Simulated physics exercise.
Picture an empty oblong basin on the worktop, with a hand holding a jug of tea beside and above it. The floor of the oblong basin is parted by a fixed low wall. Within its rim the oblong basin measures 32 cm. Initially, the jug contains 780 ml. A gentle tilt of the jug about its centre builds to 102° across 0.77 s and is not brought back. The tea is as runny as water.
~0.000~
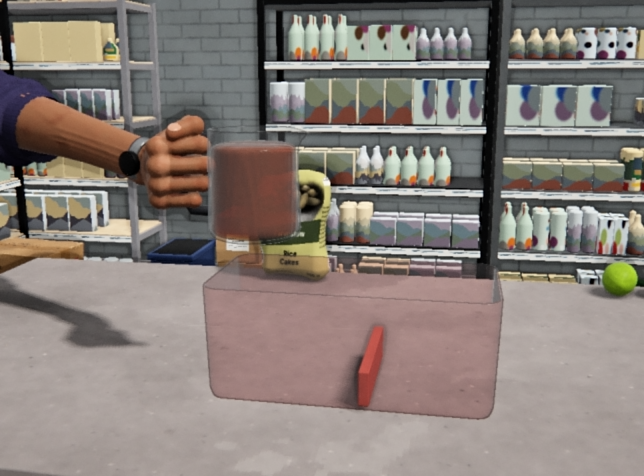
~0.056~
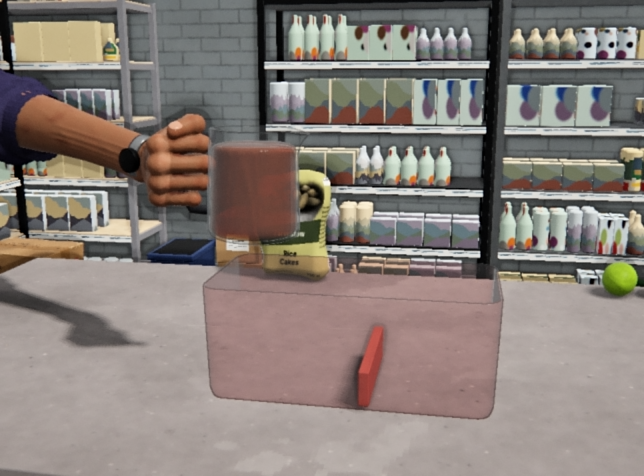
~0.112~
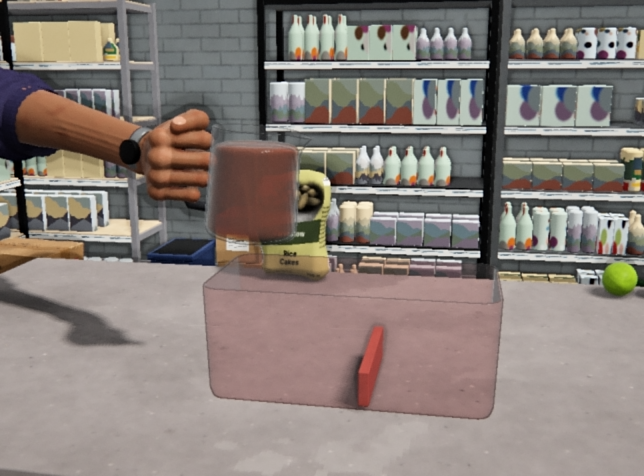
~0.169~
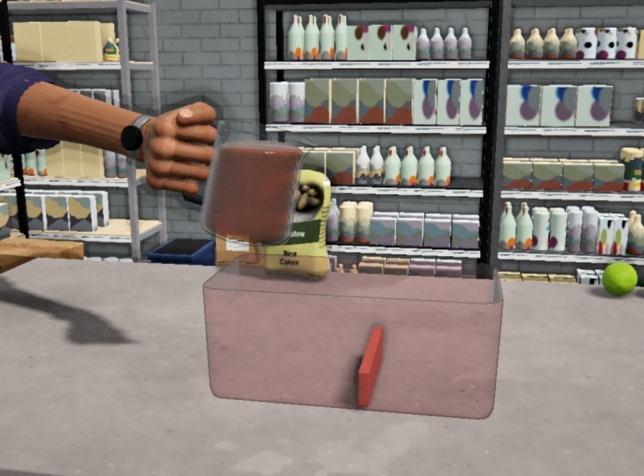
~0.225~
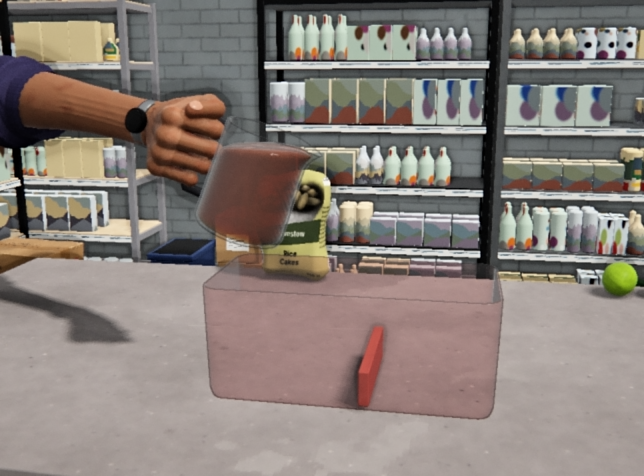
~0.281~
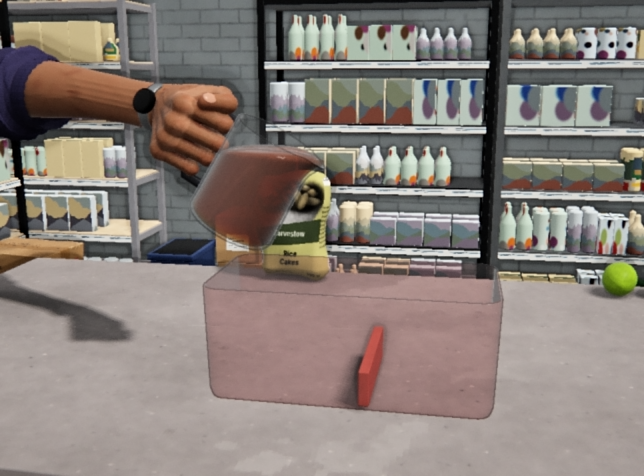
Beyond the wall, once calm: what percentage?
49 out of 100.
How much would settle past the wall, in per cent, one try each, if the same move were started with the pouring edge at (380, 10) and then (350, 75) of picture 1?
Around 50 per cent first, around 90 per cent next.
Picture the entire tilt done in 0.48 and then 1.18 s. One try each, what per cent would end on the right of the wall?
Try 1: 45 %; try 2: 55 %.
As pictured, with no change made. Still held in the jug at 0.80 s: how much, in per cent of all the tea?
Share remaining: Approx. 24 %.
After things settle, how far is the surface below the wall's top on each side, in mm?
Some 24 mm on the left and 20 mm on the right.
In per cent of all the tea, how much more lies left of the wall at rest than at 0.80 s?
That works out to roughly 24 per cent of the whole.
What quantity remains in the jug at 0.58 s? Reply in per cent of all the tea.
68 %.
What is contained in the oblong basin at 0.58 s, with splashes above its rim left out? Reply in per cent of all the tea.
The basin holds roughly 14 in a hundred parts at that moment.
Then, 0.58 s in, the tilt is 87° and 68 per cent is still to pour, 4 is left of the wall and 10 right of it.
Then, 0.80 s in, the tilt is 102° and 24 per cent is still to pour, 27 is left of the wall and 37 right of it.
Then, 1.02 s in, the tilt is 102° and 6 per cent is still to pour, 42 is left of the wall and 48 right of it.
Then, 1.27 s in, the tilt is 102° and 1 per cent is still to pour, 50 is left of the wall and 48 right of it.
Finally, 51 per cent lies left of the wall, 49 right of it and 0 outside.
